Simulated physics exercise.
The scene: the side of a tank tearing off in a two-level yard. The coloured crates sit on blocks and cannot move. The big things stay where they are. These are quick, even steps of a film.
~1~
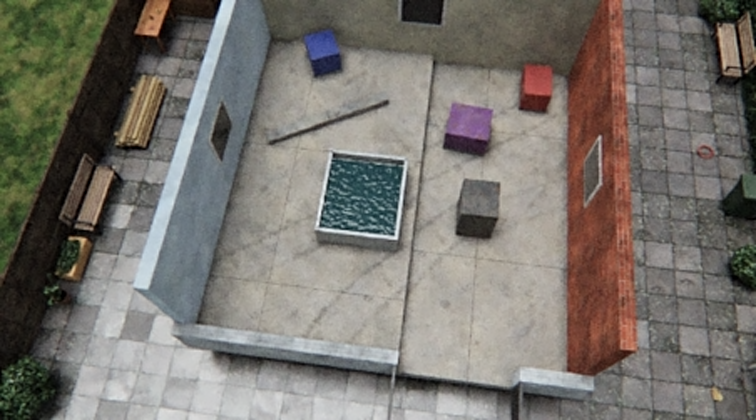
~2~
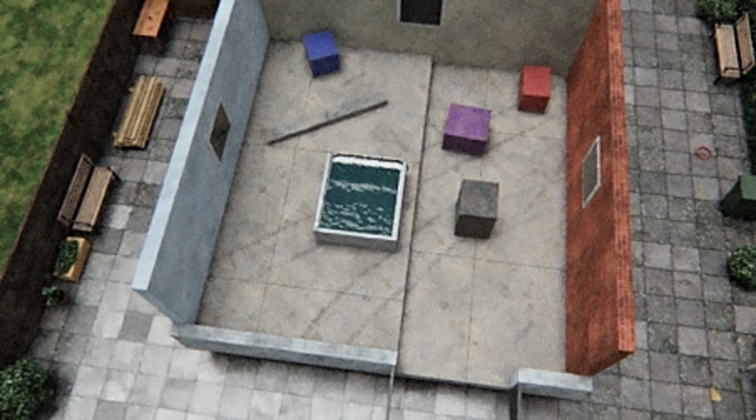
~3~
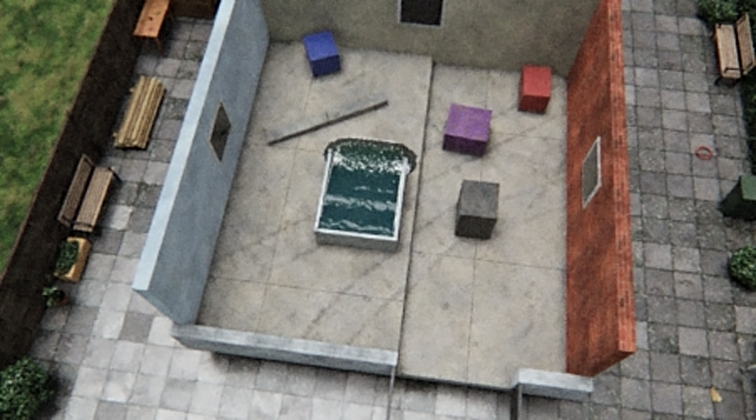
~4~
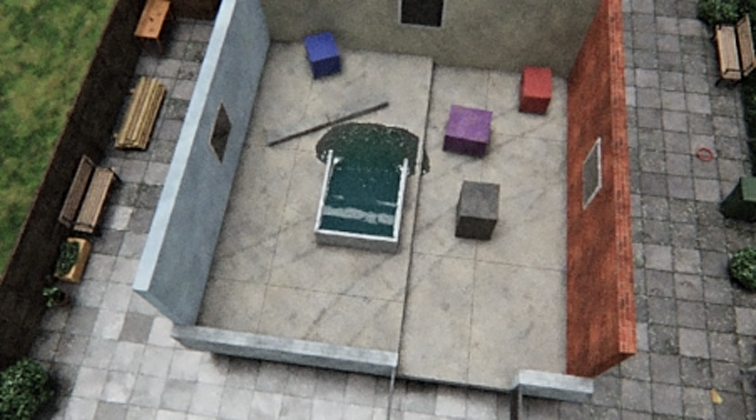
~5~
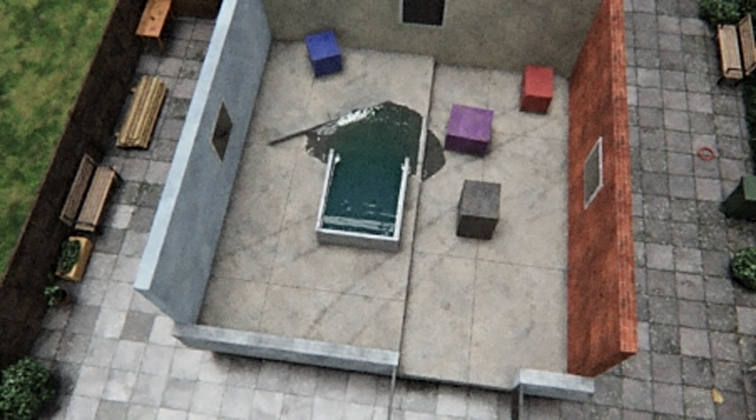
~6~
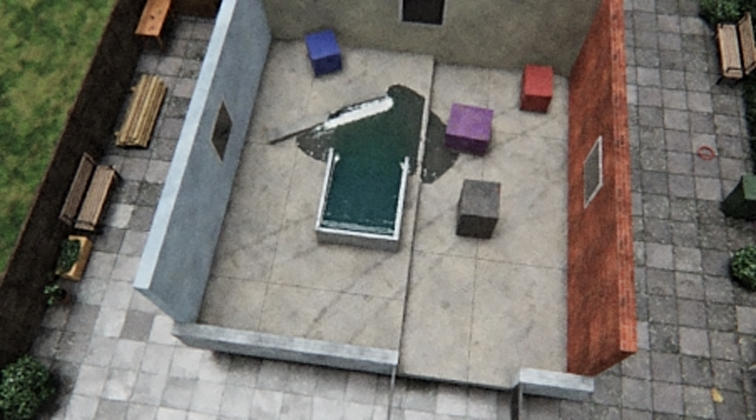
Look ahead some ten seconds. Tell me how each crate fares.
One by one: The red crate is soaked; the blue crate is soaked; the purple crate is soaked.
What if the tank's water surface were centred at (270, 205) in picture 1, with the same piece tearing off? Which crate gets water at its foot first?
I say the blue crate.
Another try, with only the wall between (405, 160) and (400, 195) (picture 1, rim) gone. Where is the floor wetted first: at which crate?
That is the purple one.
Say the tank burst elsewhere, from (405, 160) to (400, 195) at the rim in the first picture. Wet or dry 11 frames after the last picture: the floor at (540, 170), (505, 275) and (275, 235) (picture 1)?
In that order: Covered, clear, dry.
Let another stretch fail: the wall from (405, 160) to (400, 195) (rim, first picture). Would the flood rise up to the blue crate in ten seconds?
My reading: Blue crate keeps dry.
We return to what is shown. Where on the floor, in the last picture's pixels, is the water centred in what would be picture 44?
Near (433, 157).
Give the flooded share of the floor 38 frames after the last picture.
Close to 70 %.
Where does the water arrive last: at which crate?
The crate marked red.
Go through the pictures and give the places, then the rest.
Still water in the tank at (363, 195), in the first frame.
Water pours out on the tank's far side and has run to a hidden place, in the second frame.
The front is at (331, 147), out from the gap on the tank's far side, in the third frame.
Water pours out on the tank's far side and has run to (420, 146), in the fourth frame.
Water pours out on the tank's far side and has run to (411, 112), in the fifth frame.
Water pours out on the tank's far side and has run to (401, 88), in the sixth frame.
A moment on, water covers 20 % of the floor; the red crate not reached, the blue crate not reached, the purple crate water round its plinth.
Next, water covers 25 % of the floor; the red crate water round its plinth, the blue crate water round its plinth, the purple crate water round its plinth.
Then, water covers 40 % of the floor; the red crate water round its plinth, the blue crate water round its plinth, the purple crate water round its plinth.
Later, water covers 70 % of the floor; the red crate water round its plinth, the blue crate water round its plinth, the purple crate water round its plinth.
In the end, water covers 75 % of the floor; the red crate was topped, the blue crate was topped, the purple crate was topped.
